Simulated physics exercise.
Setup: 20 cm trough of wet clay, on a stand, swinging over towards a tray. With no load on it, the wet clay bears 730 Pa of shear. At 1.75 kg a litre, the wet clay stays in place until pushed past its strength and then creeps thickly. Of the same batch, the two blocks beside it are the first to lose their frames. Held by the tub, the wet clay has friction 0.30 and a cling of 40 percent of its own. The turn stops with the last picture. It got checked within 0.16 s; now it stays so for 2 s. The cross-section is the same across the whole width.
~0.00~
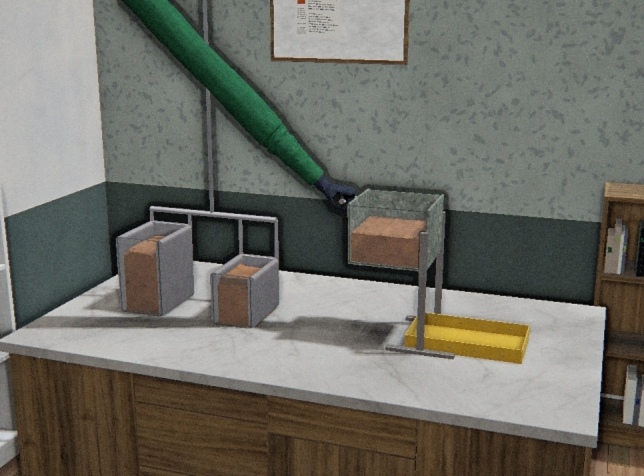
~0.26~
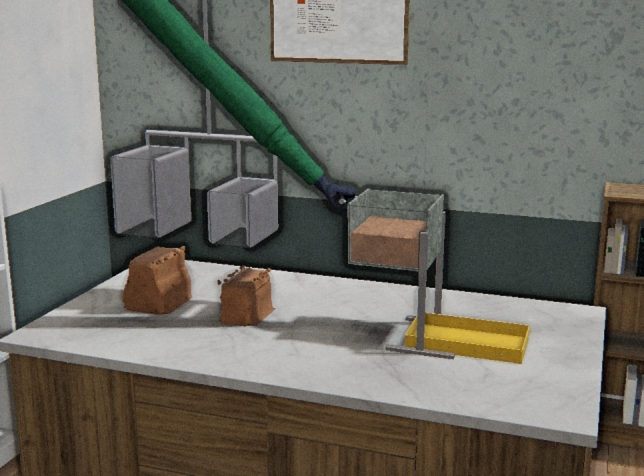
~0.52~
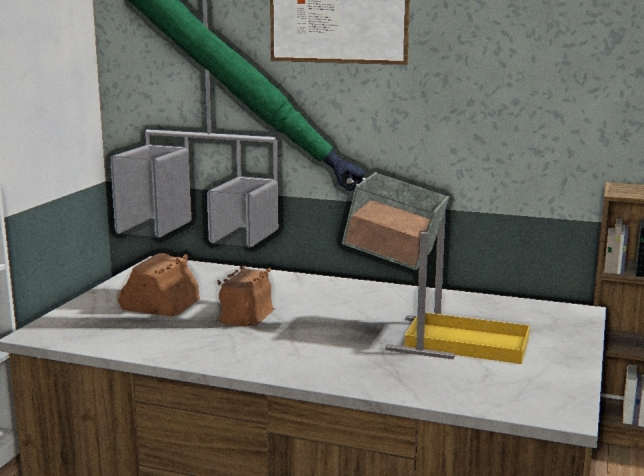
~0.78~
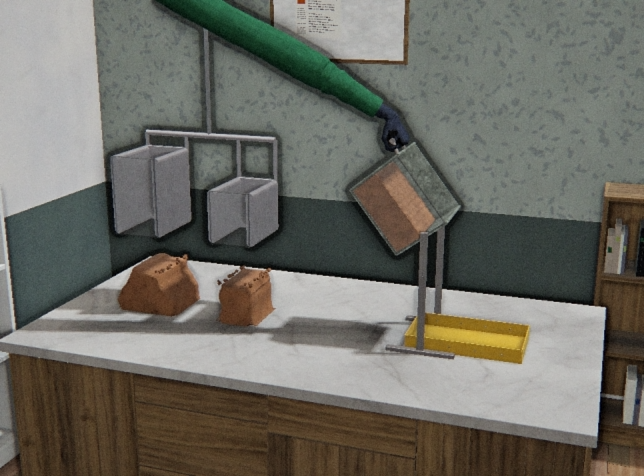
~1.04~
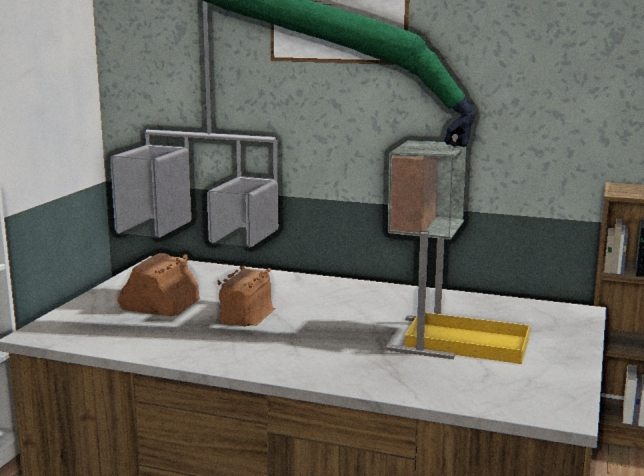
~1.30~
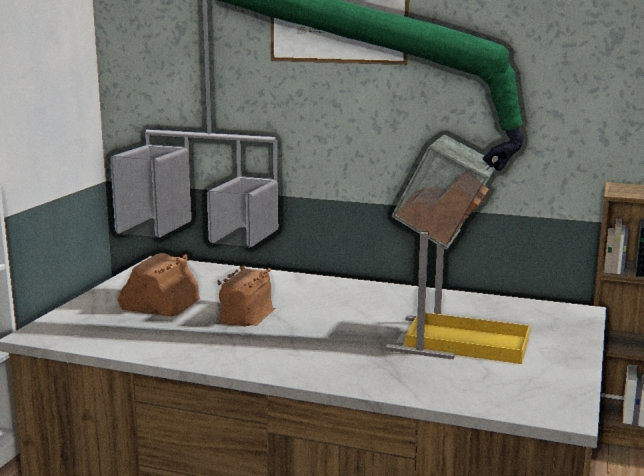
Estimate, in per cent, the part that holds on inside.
The part holding on inside is about 10 %.
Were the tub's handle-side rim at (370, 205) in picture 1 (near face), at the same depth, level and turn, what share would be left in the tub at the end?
That would leave about 12 % in the tub.
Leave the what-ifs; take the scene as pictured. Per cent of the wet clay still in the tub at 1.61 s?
The tub holds some 10 % at that moment.
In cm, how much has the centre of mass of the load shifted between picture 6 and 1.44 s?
14 cm.
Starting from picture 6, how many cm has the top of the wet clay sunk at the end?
11 cm.
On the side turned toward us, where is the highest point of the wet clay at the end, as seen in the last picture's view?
Close to pixel (417, 216).
After 1.44 s, the tub is at 116 degrees and holds 37 %.
After 1.61 s, the tub is at 116 degrees and holds 11 %.
After 1.78 s, the tub is at 116 degrees and holds 10 %.
After 1.95 s, the tub is at 116 degrees and holds 10 %.
After 3.30 s, the tub is at 116 degrees and holds 10 %.
